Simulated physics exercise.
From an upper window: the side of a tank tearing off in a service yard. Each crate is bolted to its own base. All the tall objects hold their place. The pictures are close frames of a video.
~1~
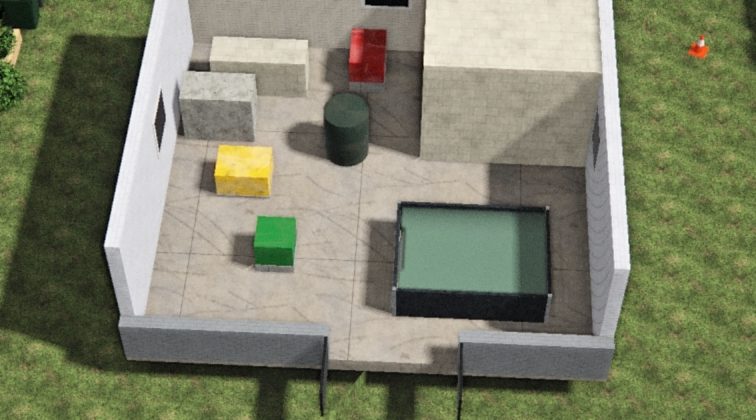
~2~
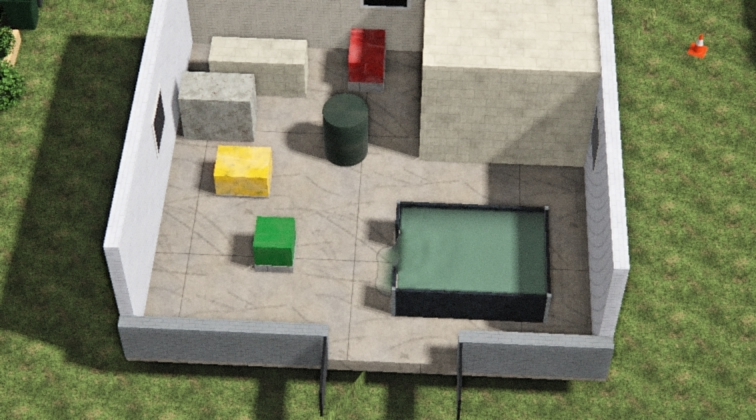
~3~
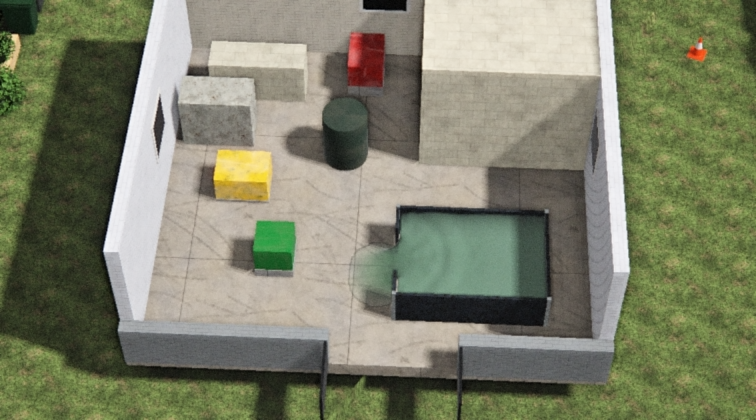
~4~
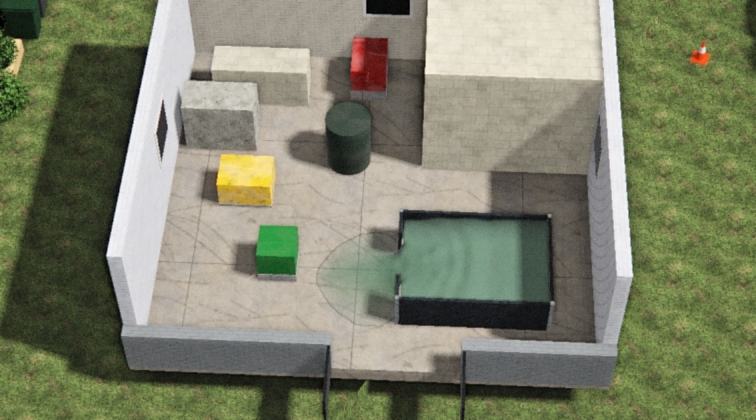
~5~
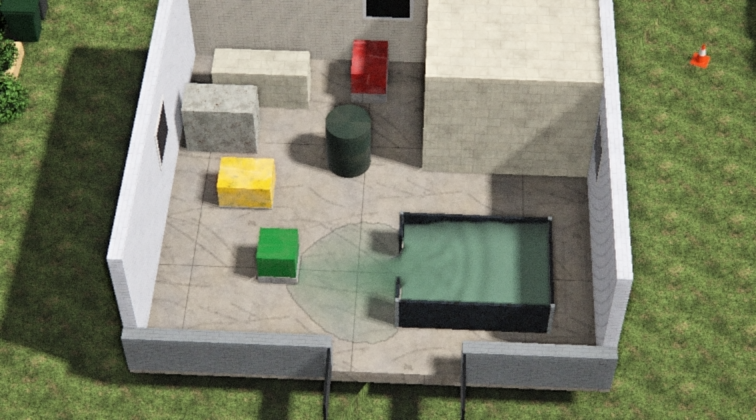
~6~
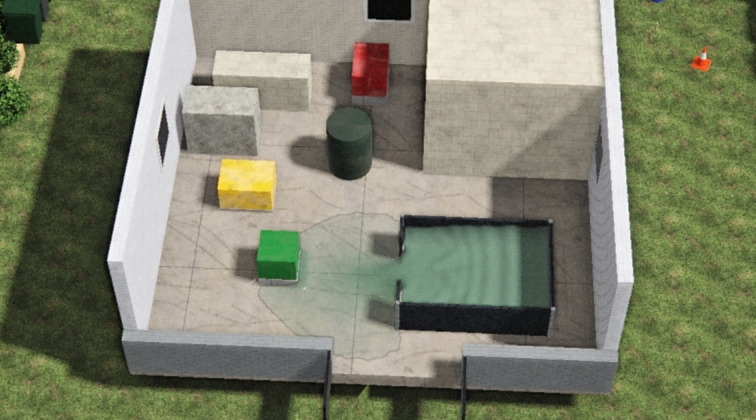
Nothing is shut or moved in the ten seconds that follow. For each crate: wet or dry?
The red crate stays dry; the green crate gets wet; the yellow crate gets wet.
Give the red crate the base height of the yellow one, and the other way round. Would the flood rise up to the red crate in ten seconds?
The red crate gets wet.
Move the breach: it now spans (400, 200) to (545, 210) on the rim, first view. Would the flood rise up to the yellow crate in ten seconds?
My reading: The yellow crate is wetted.
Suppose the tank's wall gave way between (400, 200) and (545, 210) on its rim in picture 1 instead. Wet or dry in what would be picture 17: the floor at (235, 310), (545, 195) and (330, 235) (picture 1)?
One after the other: No water, wet, free of water.
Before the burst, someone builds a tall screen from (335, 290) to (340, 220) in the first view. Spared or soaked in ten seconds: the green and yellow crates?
Green crate is spared; yellow crate is topped.
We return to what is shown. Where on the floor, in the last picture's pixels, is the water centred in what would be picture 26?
Around (360, 269).
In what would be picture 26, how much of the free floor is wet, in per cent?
Roughly 50 per cent.
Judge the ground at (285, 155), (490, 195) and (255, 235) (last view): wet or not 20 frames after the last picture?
As listed: Covered, no water, under water.
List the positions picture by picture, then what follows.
The first picture shows the water tank at (472, 251) is whole and still.
In the second picture, the front is at (386, 293), out from the gap at (397, 263).
In the third picture, the front is at (359, 295), out from the gap at (397, 268).
In the fourth picture, water pours out at (400, 273) and has run to (323, 285).
In the fifth picture, the front is at (293, 289), out from the gap at (401, 274).
In the sixth picture, water pours out at (401, 277) and has run to (265, 298).
A moment on, water covers 25 % of the floor; the red crate not reached, the green crate water round its plinth, the yellow crate water round its plinth.
Next, water covers 40 % of the floor; the red crate not reached, the green crate water round its plinth, the yellow crate water round its plinth.
Then, water covers 50 % of the floor; the red crate water round its plinth, the green crate water round its plinth, the yellow crate water round its plinth.
Later, water covers 70 % of the floor; the red crate water round its plinth, the green crate water round its plinth, the yellow crate water round its plinth.
In the end, water covers 95 % of the floor; the red crate stayed above the water, the green crate was topped, the yellow crate was topped.
